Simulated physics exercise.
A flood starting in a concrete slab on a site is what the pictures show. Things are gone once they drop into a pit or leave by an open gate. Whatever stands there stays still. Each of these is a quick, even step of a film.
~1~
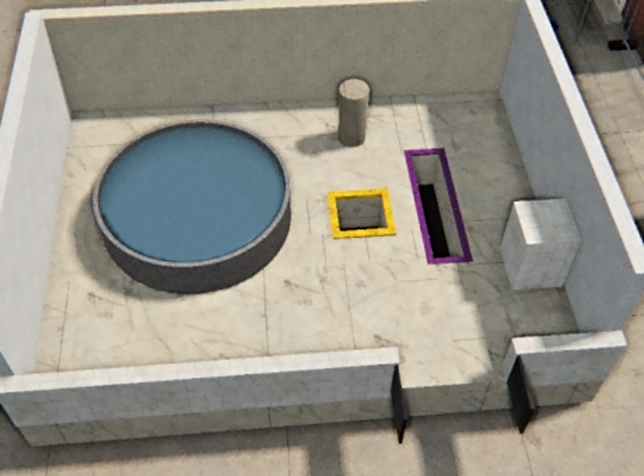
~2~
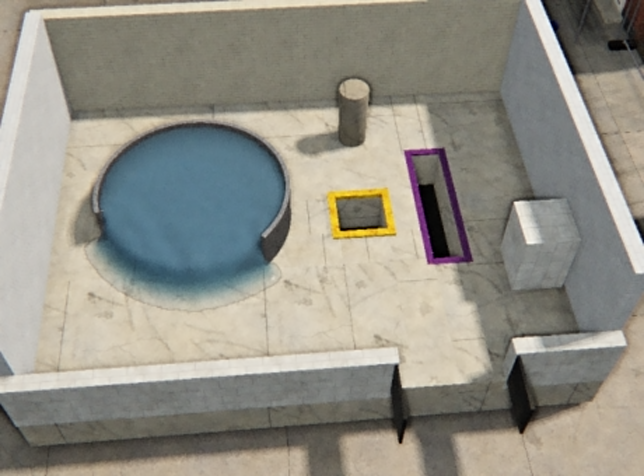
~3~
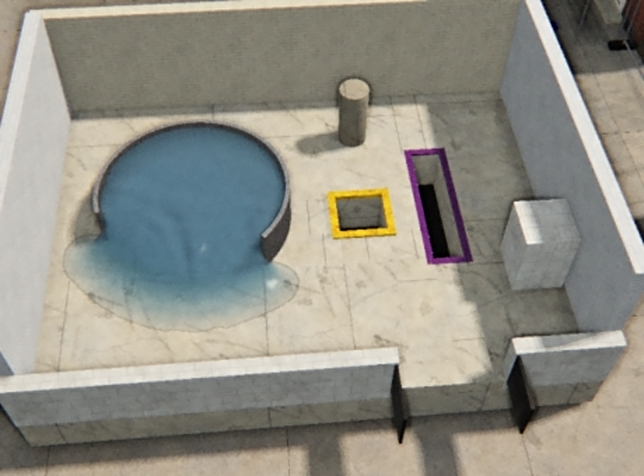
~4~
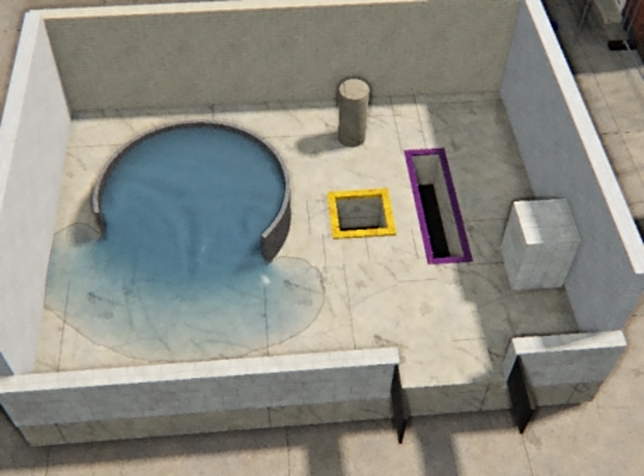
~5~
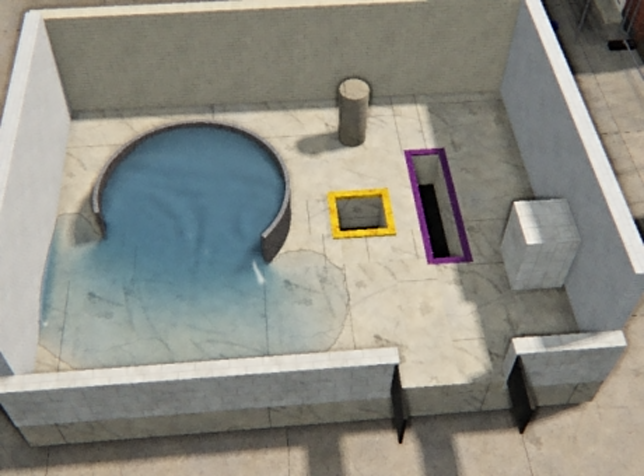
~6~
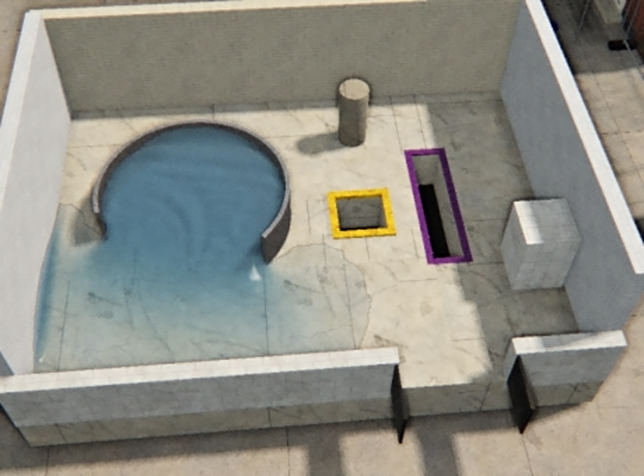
The clip shows a round pool of still blue water in a walled concrete yard; its front side opens, and water pours out, spreading across the floor toward the viewer, reaching the left and front walls and widening rightward.
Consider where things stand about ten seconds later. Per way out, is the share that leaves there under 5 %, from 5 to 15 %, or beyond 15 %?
In order: The gate ends up mid-range - five to fifteen per cent, the purple pit ends up high - past fifteen per cent, the yellow pit ends up low - beneath five per cent.
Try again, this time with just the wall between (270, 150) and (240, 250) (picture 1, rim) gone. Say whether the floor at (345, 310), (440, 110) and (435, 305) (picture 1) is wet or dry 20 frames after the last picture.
Result, in sequence: Inundated; inundated; inundated.
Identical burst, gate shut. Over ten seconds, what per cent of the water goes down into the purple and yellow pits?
Shares, %: Purple = 25; yellow = 2.
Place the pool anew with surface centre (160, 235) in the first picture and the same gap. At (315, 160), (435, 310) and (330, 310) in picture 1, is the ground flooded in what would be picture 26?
Checking the three spots, I get high and dry, swamped, swamped.
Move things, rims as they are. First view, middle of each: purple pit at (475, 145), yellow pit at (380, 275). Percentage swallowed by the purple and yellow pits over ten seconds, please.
Looks like purple collects 10 percent and yellow collects 10 percent.
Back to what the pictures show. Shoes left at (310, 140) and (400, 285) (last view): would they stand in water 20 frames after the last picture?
First spot spared; second spot swamped.
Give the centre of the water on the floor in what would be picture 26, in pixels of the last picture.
Centre of the water: Near (210, 286).
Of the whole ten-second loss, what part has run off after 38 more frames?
Near 35 in a hundred, I reckon.
A moment on, water covers 30 % of the floor; the gate 0 %, the purple pit 0 %, the yellow pit 0 %.
Next, water covers 40 % of the floor; the gate 1 %, the purple pit 0 %, the yellow pit 0 %.
Then, water covers 55 % of the floor; the gate 2 %, the purple pit 1 %, the yellow pit 0 %.
Later, water covers 85 % of the floor; the gate 4 %, the purple pit 7 %, the yellow pit 0 %.
In the end, water covers 95 % of the floor; the gate 11 %, the purple pit 19 %, the yellow pit 1 %.
